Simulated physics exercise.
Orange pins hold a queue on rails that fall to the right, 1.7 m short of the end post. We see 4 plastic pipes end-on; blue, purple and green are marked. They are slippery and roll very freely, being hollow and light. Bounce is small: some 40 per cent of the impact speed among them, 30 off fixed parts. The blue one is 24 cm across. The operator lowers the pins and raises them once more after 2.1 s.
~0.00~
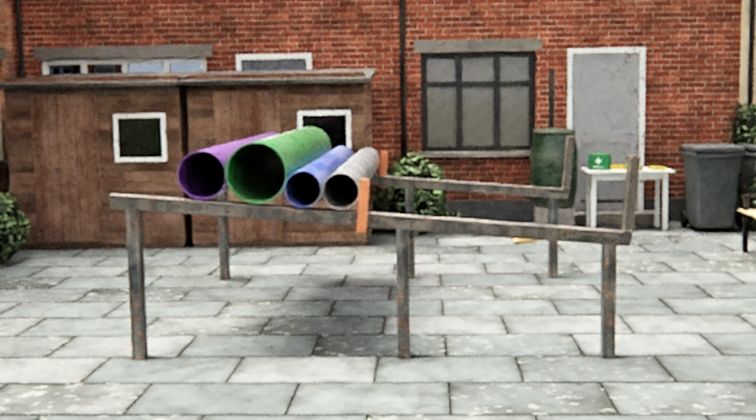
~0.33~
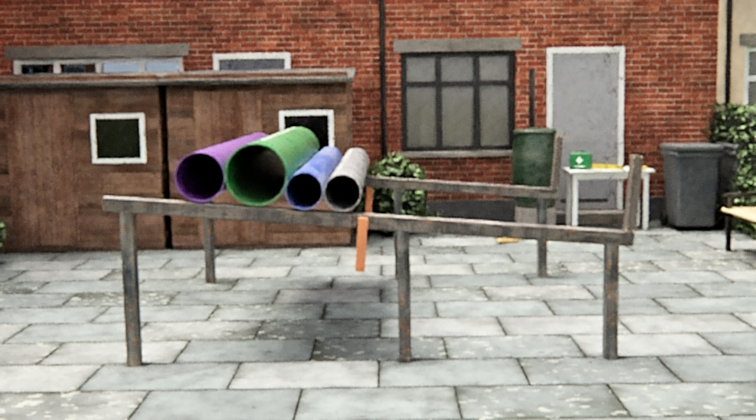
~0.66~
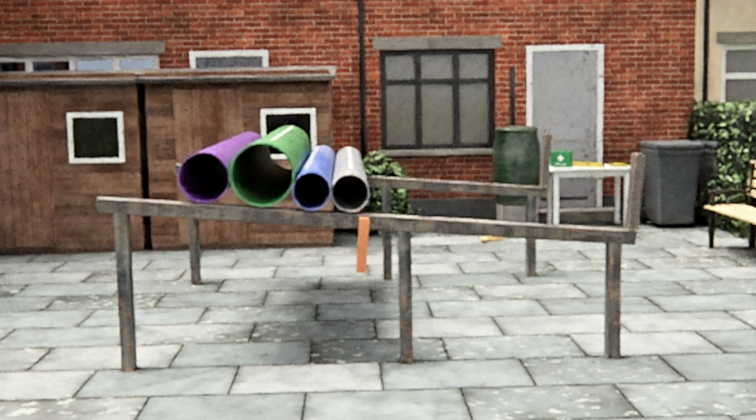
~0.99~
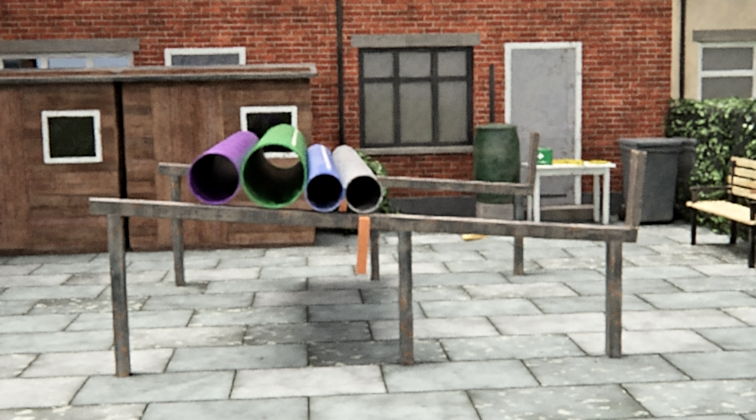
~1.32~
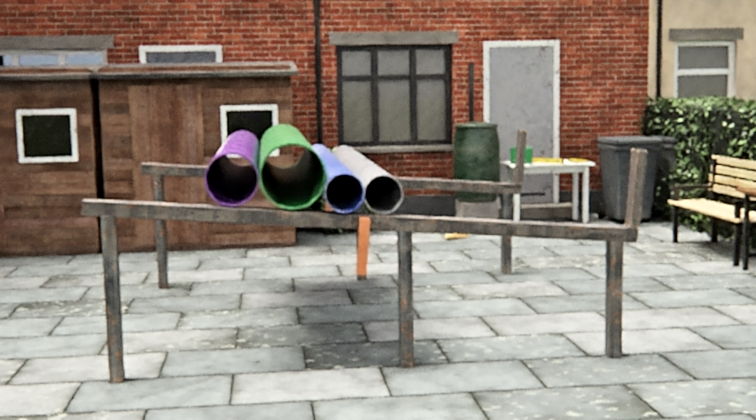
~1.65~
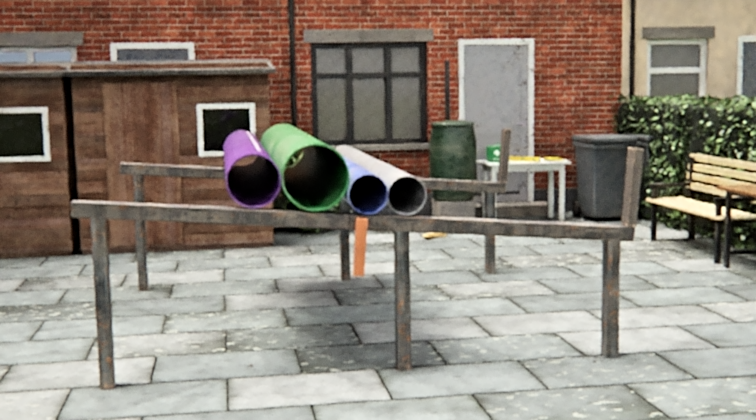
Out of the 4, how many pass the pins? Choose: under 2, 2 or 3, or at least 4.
It is 2 or 3; here the count comes to 3.
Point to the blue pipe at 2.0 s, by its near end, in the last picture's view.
Near (403, 196).
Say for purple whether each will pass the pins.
Purple stays behind the pins.
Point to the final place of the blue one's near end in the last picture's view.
Near (574, 204).
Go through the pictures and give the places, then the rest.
The first picture shows blue (303, 189), purple (201, 176), green (256, 173); pins up; the rack falls 5°.
The second picture shows blue (304, 191), purple (199, 178), green (256, 175); pins down.
The third picture shows blue (311, 191), purple (203, 178), green (262, 175); pins down; the first has rolled 5 cm.
The fourth picture shows blue (324, 192), purple (214, 179), green (274, 176); pins down; the first has rolled 15 cm.
The fifth picture shows blue (344, 193), purple (232, 180), green (293, 177); pins down; the first has rolled 25 cm.
The sixth picture shows blue (368, 194), purple (254, 182), green (316, 178); pins down; the first has rolled 40 cm.
Then, 2.0 s in, blue is on the rails, 25 cm below the pins, rolling right; purple is on the rails, 45 cm above the pins, rolling right; green is on the rails, 5 cm above the pins, rolling right; 2 of 4 have passed.
Then, 2.3 s in, blue is on the rails, 45 cm below the pins, rolling right; purple is on the rails, 20 cm above the pins, rolling right; green is in the air, 15 cm below the pins, rolling right; 3 of 4 have passed.
In the end (4.2 s), blue is on the rails, 130 cm below the pins; purple is on the rails, 20 cm above the pins; green is on the rails, 100 cm below the pins; 3 of 4 have passed.
